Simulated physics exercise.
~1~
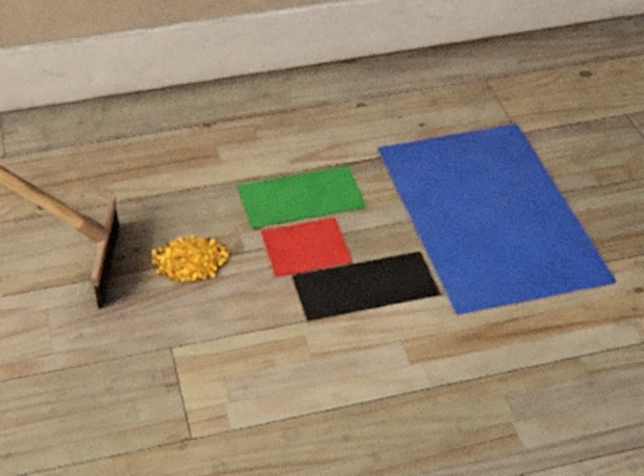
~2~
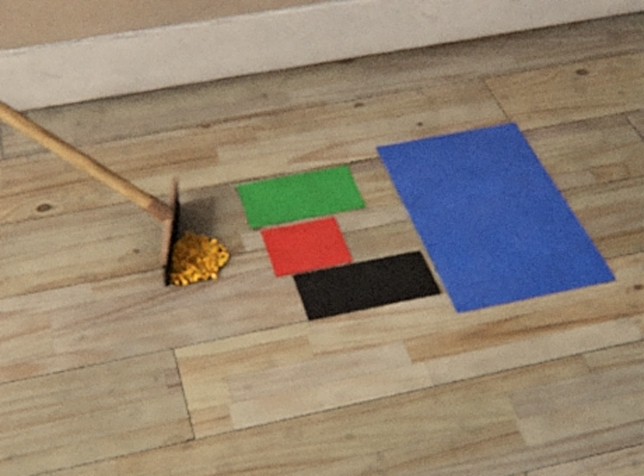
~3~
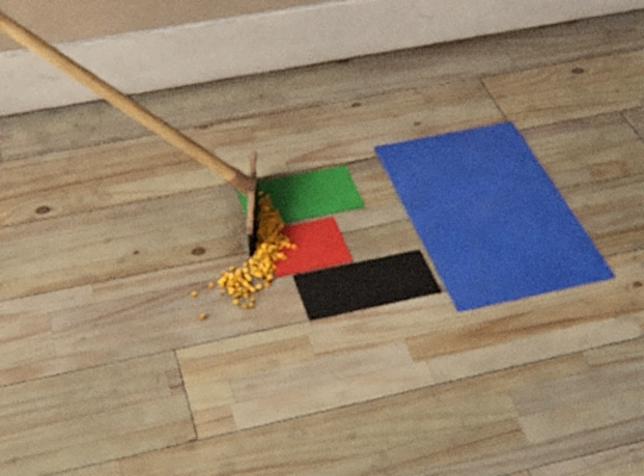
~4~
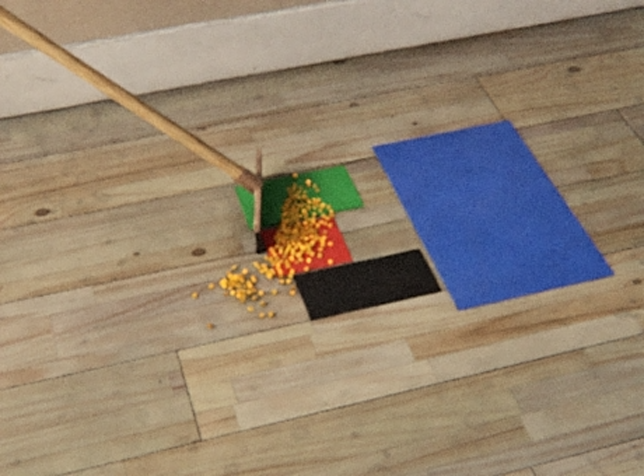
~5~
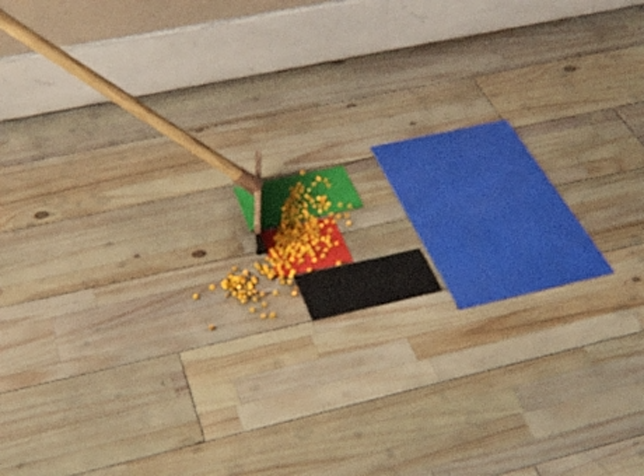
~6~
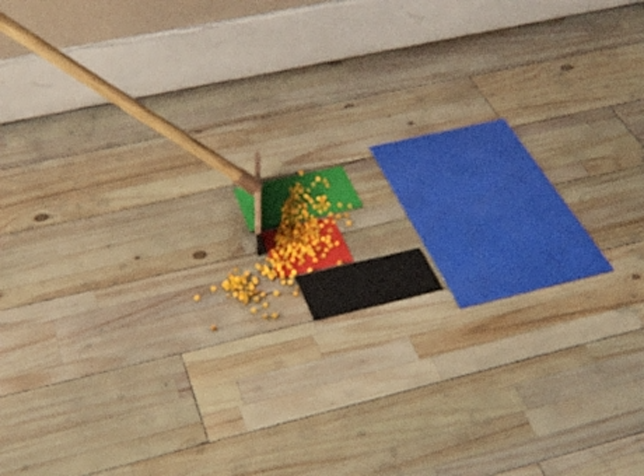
A squeegee pushes yellow maize kernels rightwards, scattering them mostly over red and green mats.
